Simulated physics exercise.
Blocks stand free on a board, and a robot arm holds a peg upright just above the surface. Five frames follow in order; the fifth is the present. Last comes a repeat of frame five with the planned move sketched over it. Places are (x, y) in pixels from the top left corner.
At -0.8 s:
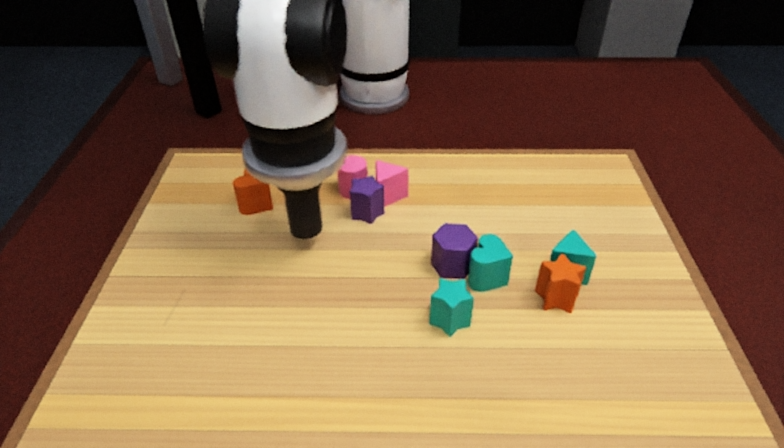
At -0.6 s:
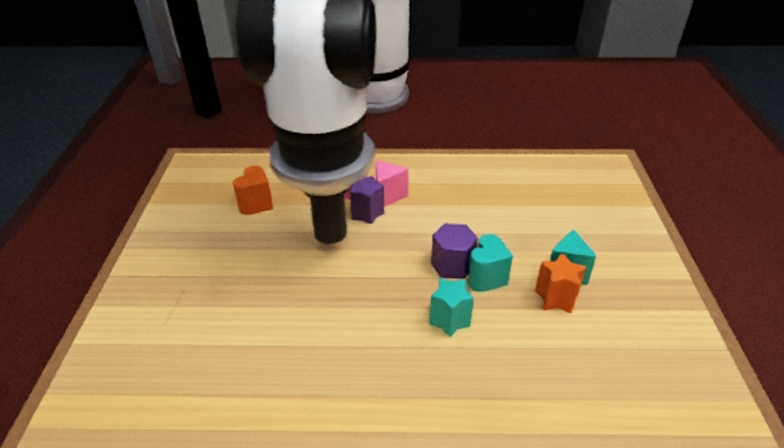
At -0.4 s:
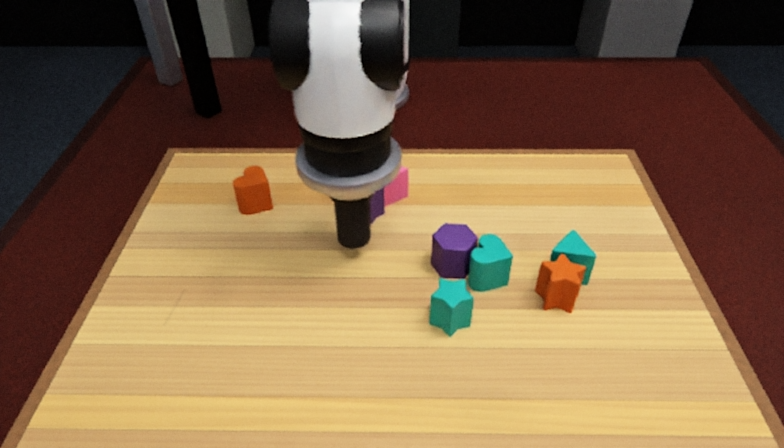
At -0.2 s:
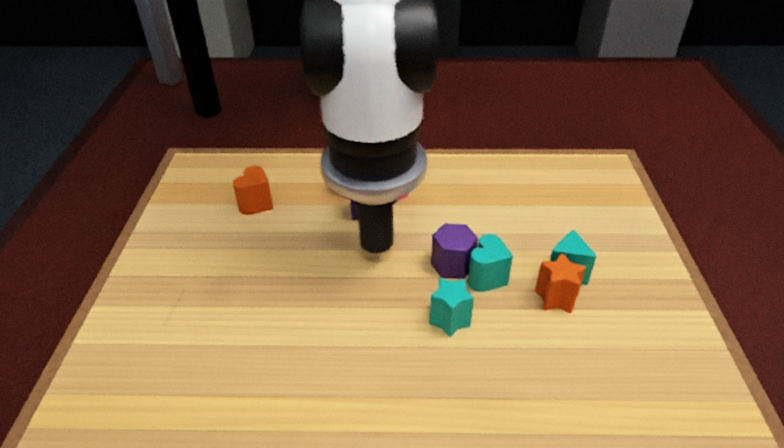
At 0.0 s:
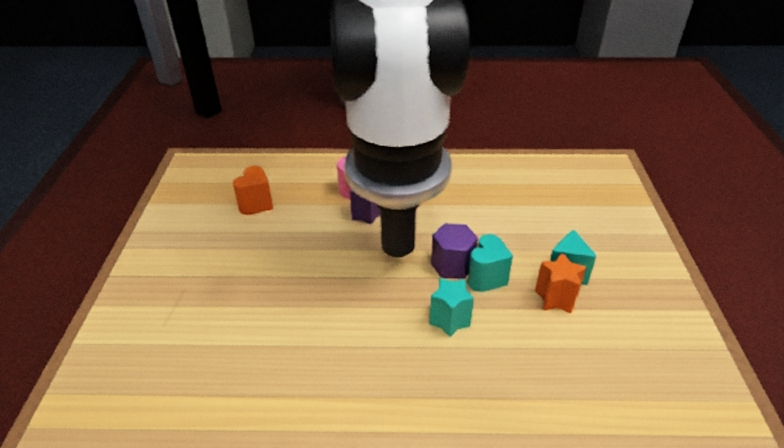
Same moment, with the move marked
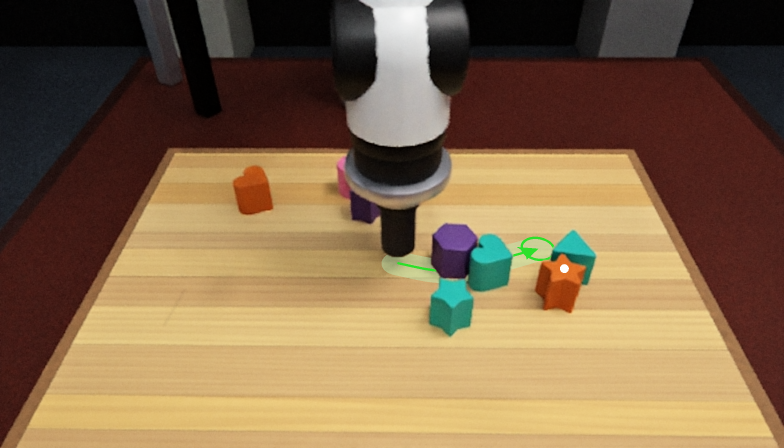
A robot arm moves its dark peg rightward across the wooden board among colourful, still blocks.
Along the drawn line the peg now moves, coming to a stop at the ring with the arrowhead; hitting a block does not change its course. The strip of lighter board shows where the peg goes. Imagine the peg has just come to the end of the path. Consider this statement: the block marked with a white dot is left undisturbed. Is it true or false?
False
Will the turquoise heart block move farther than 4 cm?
Yes, that is what happens.
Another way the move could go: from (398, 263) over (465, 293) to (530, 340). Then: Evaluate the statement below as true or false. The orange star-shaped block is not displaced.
Answer: True.
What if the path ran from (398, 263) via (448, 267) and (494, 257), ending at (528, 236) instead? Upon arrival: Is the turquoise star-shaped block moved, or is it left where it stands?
Not moved.
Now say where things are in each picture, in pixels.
Peg tip (306, 229); block tops, turquoise star-shaped block (453, 291); purple hexagonal block (455, 236); turquoise heart block (491, 249); orange star-shaped block (564, 269); turquoise triangle (574, 244), in the first picture.
Peg (331, 233); blocks unchanged, in the second picture.
Peg (354, 238); blocks unchanged, in the third picture.
Peg (377, 242); blocks unchanged, in the fourth picture.
Peg (398, 246); turquoise star-shaped block (453, 291); purple hexagonal block (455, 236); turquoise heart block (491, 249); orange star-shaped block (564, 269); turquoise triangle (574, 244), in the fifth picture.
Path on the board, from (398, 263) through (448, 271) and (494, 261) to (538, 249); the dot is on the orange star-shaped block.
What follows on the original path. One third of the way, peg (450, 254); purple hexagonal block (490, 239); turquoise heart block (523, 254); orange star-shaped block (568, 270).
Two thirds of the way, peg (497, 244); purple hexagonal block (537, 233), turned 30° clockwise; turquoise heart block (545, 259), turned 50° clockwise; orange star-shaped block (583, 276), turned 15° anticlockwise; turquoise triangle (581, 247), turned 25° anticlockwise.
At the end, peg (542, 232); turquoise star-shaped block in place; purple hexagonal block (583, 227), turned 55° clockwise; turquoise heart block (546, 259), turned 55° clockwise; orange star-shaped block (583, 276), turned 15° anticlockwise; turquoise triangle (604, 250), turned 25° clockwise.
